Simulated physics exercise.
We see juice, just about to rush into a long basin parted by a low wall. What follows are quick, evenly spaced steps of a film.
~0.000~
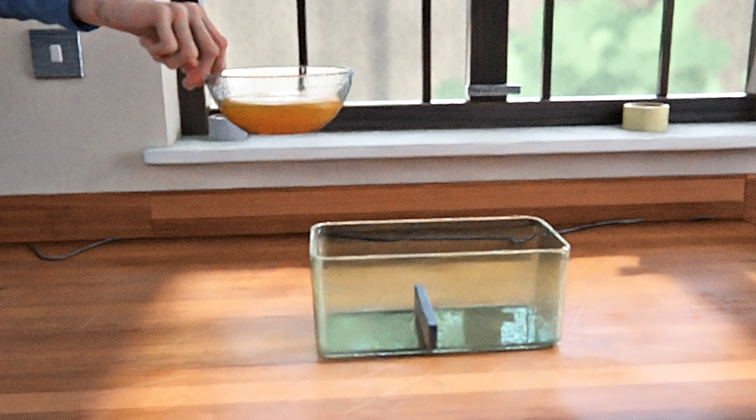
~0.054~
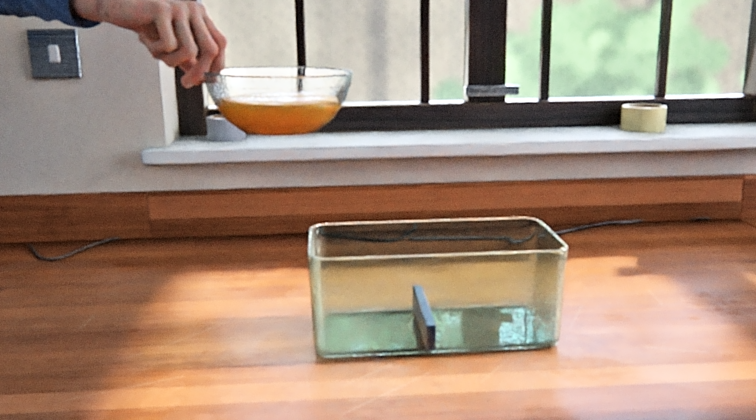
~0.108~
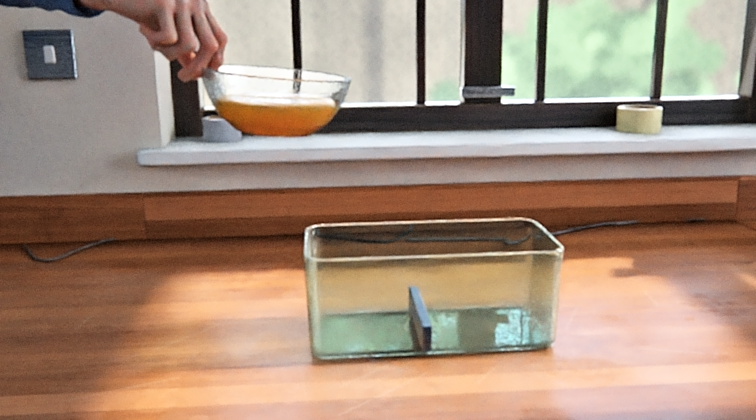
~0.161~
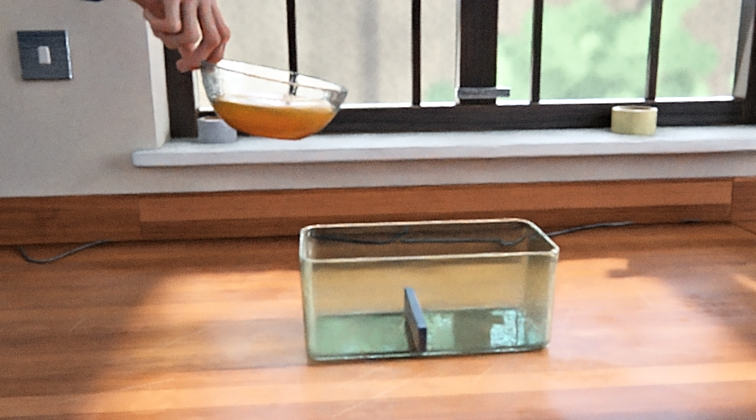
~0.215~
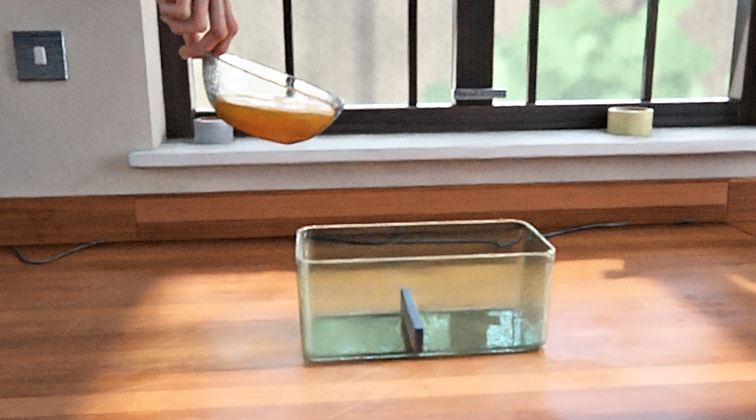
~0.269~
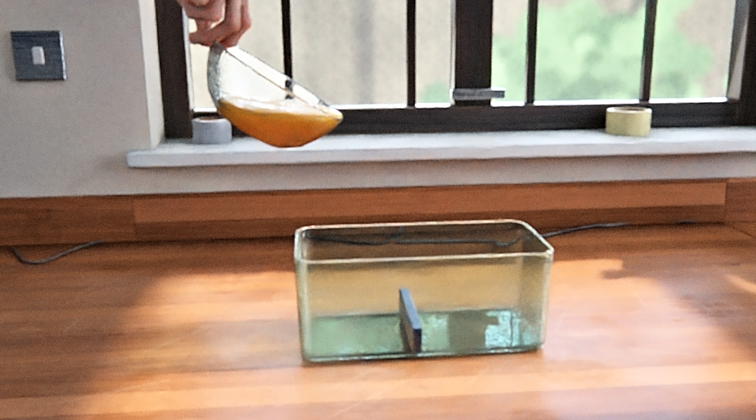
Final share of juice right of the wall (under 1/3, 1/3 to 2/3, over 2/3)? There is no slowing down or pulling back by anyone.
Under 1/3.
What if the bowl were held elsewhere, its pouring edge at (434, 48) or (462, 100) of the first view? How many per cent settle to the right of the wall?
75 %, then 80 %.
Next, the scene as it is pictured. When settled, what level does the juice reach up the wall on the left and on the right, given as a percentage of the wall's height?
Left part: 60 per cent, right part: 0 per cent.
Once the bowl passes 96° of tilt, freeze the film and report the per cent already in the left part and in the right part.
About 50 per cent on the left and 0 on the right.
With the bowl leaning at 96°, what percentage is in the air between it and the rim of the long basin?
Around 45 percent.
A moment on, the bowl is tipped on its side and 6 per cent is still to pour, 49 is left of the wall and 0 right of it.
Next, the bowl is tipped right over and 0 per cent is still to pour, 88 is left of the wall and 4 right of it.
Then the bowl is tipped right over and 0 per cent is still to pour, 86 is left of the wall and 8 right of it.
Later the bowl is tipped right over and 0 per cent is still to pour, 86 is left of the wall and 9 right of it.
In the end 86 per cent lies left of the wall, 9 right of it and 5 outside.
